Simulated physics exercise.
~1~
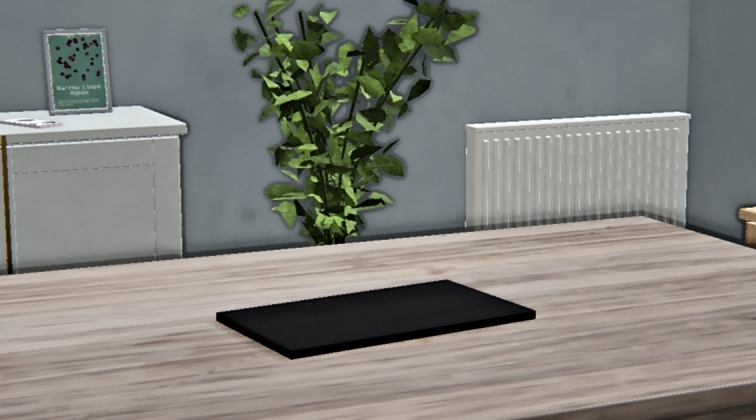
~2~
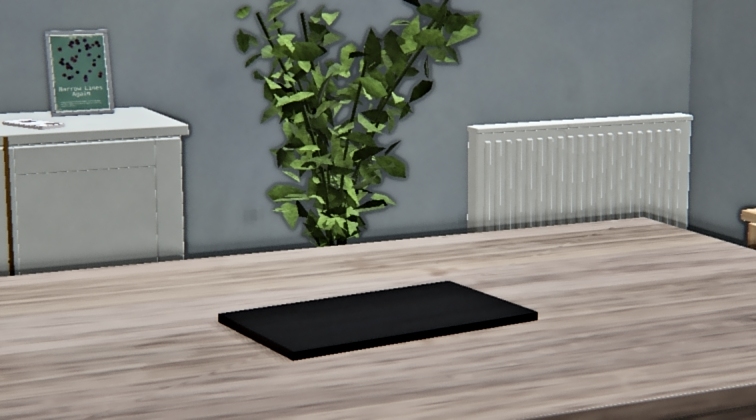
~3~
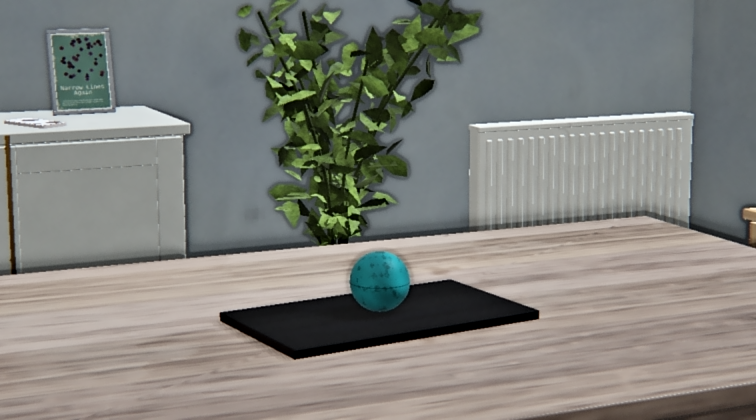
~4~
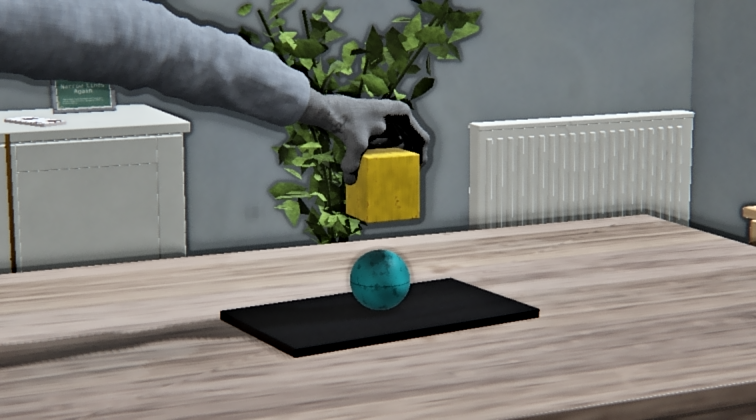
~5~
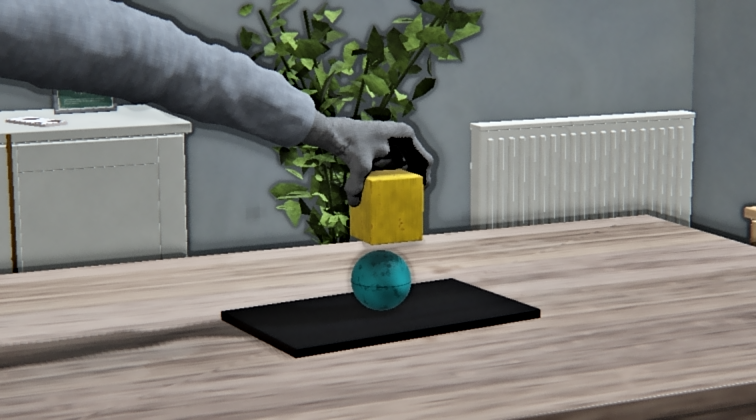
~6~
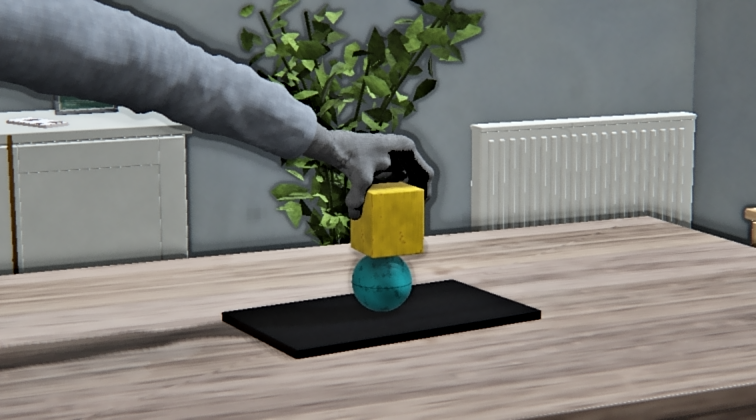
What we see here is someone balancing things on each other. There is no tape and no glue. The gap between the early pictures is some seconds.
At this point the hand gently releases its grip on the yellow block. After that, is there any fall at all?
Yes - it fails.
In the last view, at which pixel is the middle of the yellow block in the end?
It ends near (537, 277).
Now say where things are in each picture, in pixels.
In the first picture, the last thing is not in view yet.
In the second picture, the last thing is not in view yet.
In the third picture, the last thing is not in view yet; turquoise ball (380, 282).
In the fourth picture, still above its spot; yellow block (382, 184); turquoise ball (380, 280).
In the fifth picture, still above its spot; yellow block (386, 206); turquoise ball (381, 280).
In the sixth picture, set down, still held; yellow block (387, 219); turquoise ball (382, 281).
Then, 0.40 s after the last picture, yellow block now fallen.
Then, 0.60 s after the last picture, things are still on the move.
Then, 0.90 s after the last picture, nothing new.
At rest, fallen, yellow block; the other 2 in place. Seen from the same camera at the end, yellow block near (536, 277). The pile gives way.
